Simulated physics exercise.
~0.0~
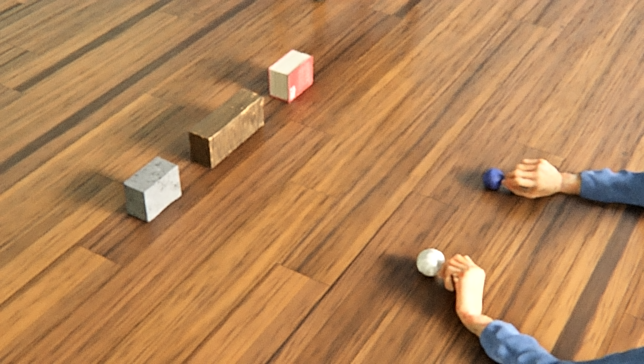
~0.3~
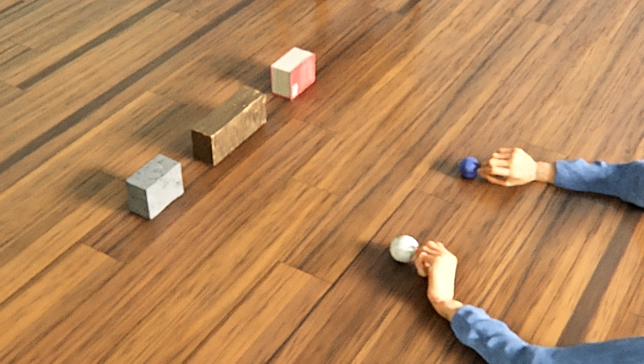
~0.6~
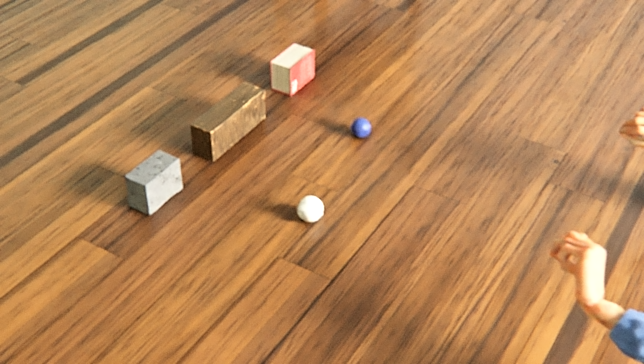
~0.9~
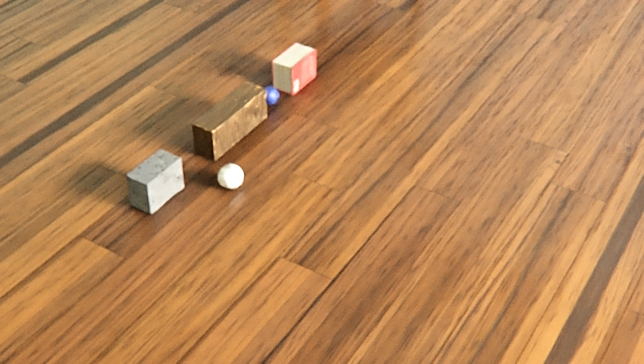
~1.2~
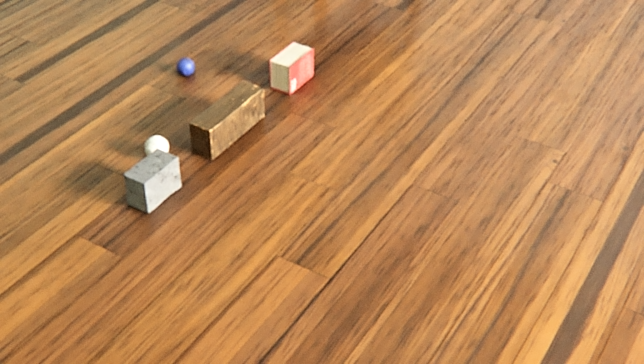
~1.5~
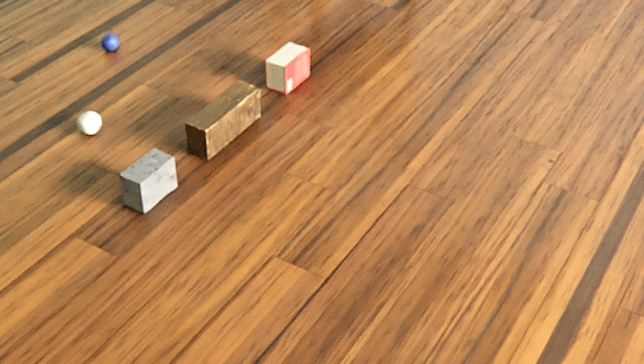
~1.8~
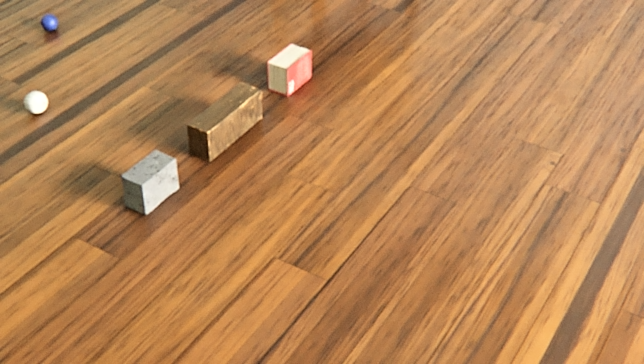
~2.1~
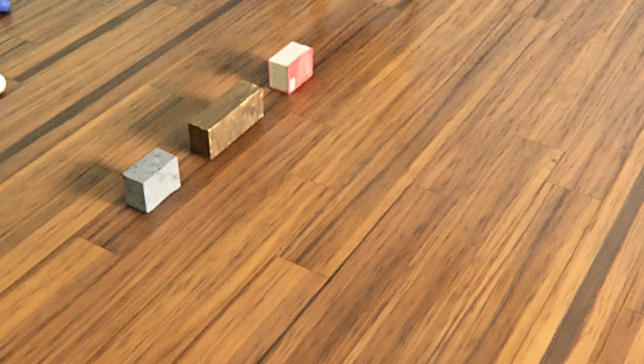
The clip opens on a wooden floor where a grey brick, a dark brownish block and a red and pale block stand in a slanting row, while two hands in blue sleeves hold a small blue ball and a white, rounded object at the right. The hands move left with them, then let go and draw back out of view. Both objects roll on toward the row. The blue ball enters the gap beside the red block as the white one nears the gap by the grey brick. Both pass through and roll away to the upper left, reaching the edge of the view while the blocks stay standing.
